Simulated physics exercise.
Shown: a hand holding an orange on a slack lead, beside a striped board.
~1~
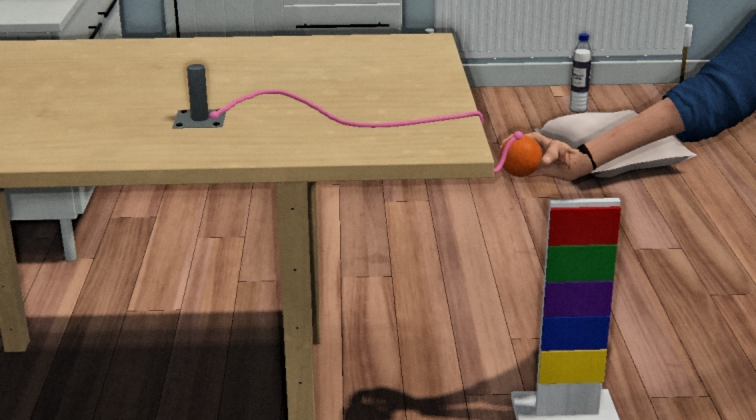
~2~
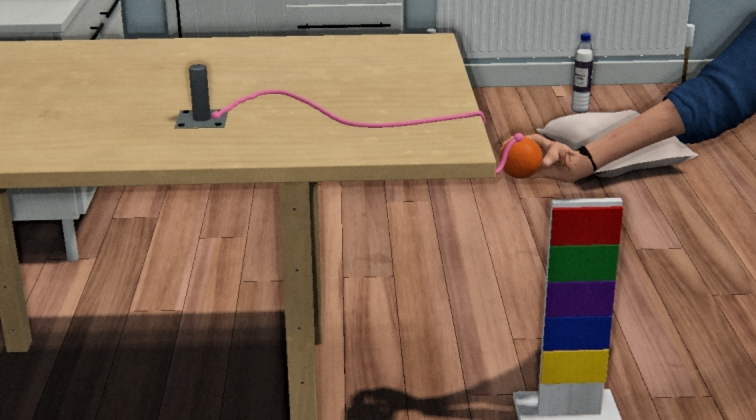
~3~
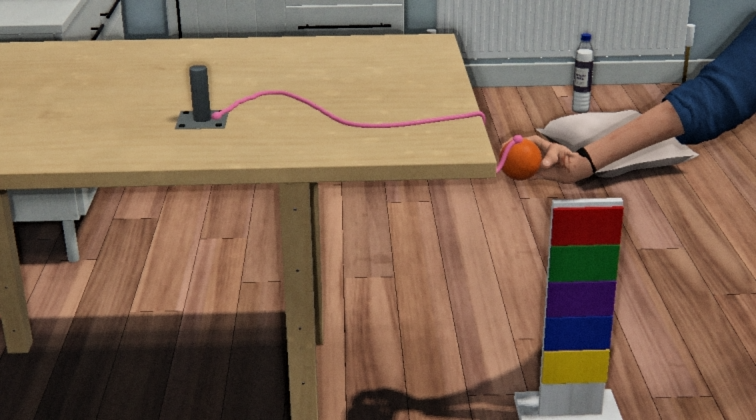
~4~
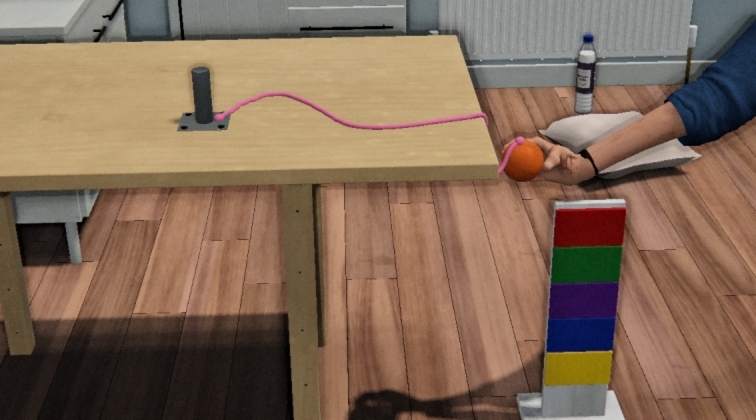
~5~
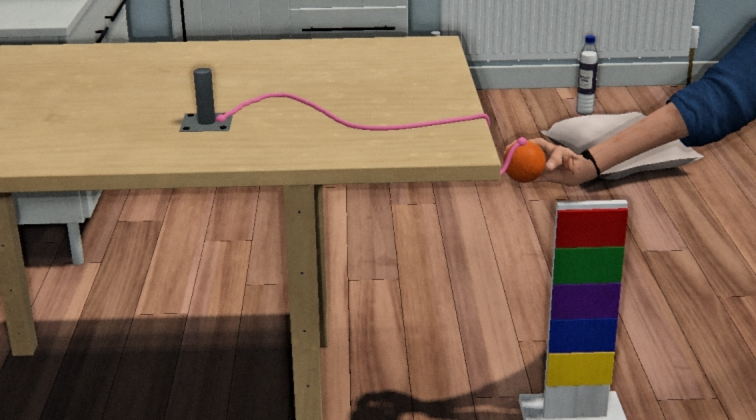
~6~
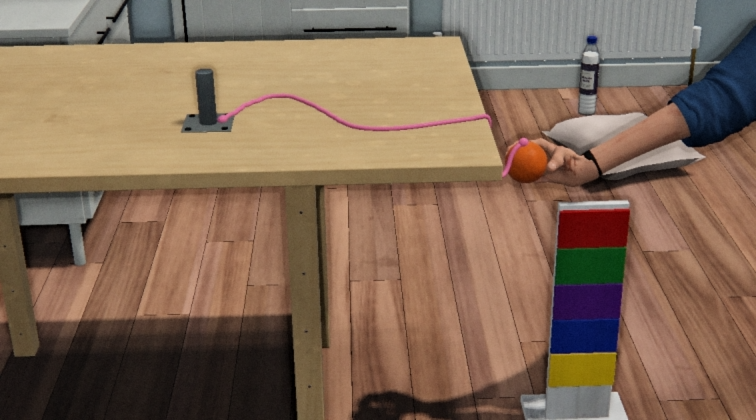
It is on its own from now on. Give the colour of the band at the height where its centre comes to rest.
The band is purple.
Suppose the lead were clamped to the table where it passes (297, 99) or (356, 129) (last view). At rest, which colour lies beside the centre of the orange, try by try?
For the first place it's green, and for the second red.
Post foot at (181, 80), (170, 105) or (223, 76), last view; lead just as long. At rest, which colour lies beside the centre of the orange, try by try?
In turn, green, then green, then purple.
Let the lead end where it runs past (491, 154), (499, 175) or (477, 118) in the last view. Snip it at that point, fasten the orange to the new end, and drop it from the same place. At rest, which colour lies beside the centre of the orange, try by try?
In the order given, it comes out as red; green; none, it hangs higher.
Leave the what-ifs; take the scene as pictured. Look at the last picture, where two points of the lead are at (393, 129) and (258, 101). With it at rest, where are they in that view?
Final positions are (474, 104) and (288, 117), in that order.
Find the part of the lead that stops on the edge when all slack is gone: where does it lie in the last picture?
You'd find it at roughly (407, 128).
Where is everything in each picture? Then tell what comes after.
In the first picture, orange (521, 156); red (585, 227); green (582, 264); purple (579, 300); blue (576, 334); yellow (573, 368).
In the second picture, orange (521, 158); lead through (237, 102) (298, 98) (347, 123) (433, 120) (484, 145).
In the third picture, orange (520, 160).
In the fourth picture, orange (522, 161); lead through (240, 105) (301, 100) (350, 125) (436, 122) (485, 146).
In the fifth picture, orange (524, 162).
In the sixth picture, orange (526, 162); lead through (243, 106) (305, 102) (353, 127) (439, 123) (490, 148).
Soon after, orange near (443, 286); level with purple.
After that, orange near (494, 310); level with purple.
In the end, orange near (478, 308); level with purple. At purple.
